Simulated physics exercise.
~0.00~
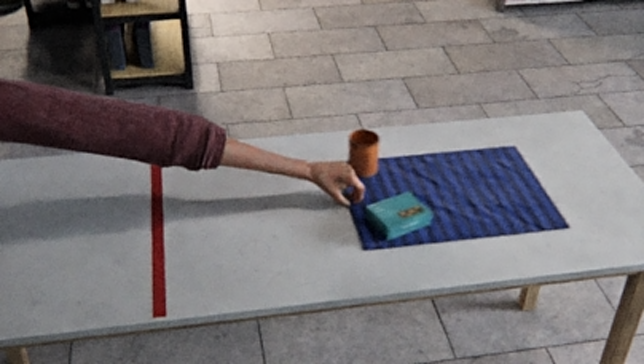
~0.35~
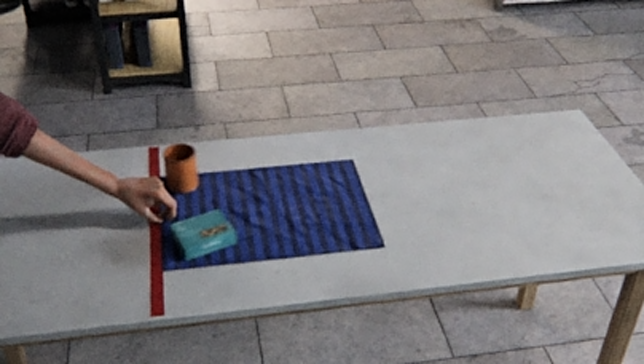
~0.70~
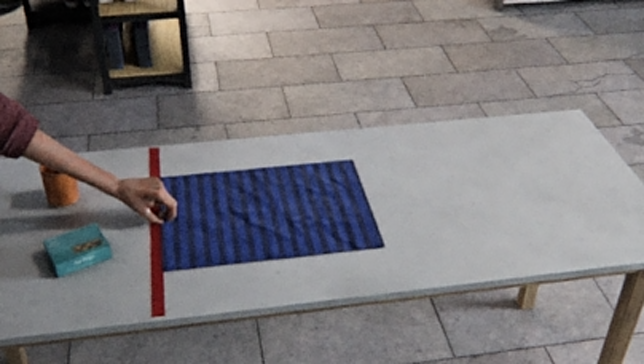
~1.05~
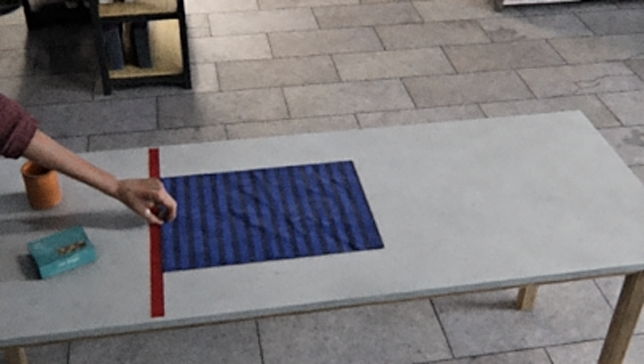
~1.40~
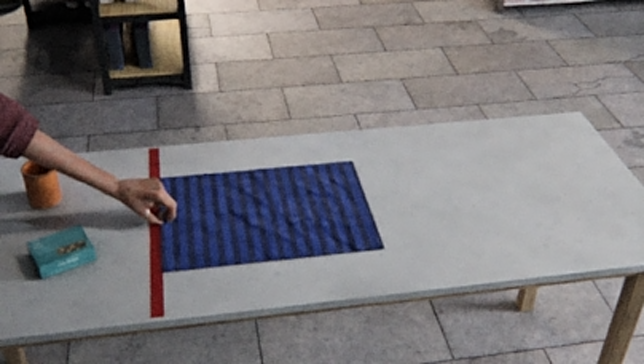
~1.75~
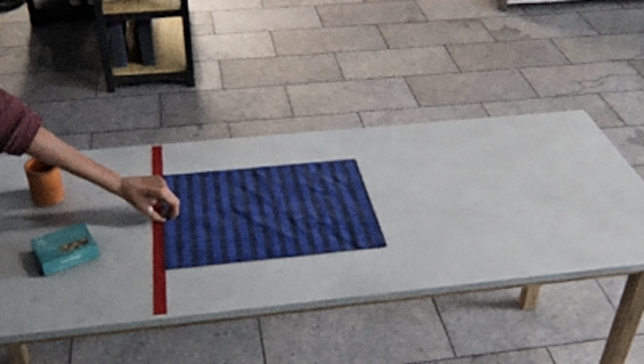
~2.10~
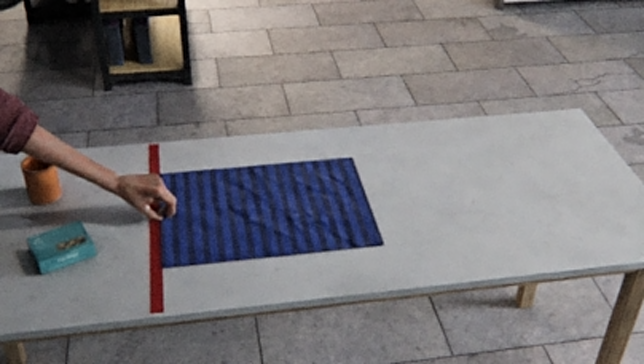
In the video, a hand drags a blue striped cloth carrying a turquoise packet and an upright orange mug leftward across a table, stopping at a red strip. Both objects slide off the cloth past the strip and come to rest on the left, the mug still upright.
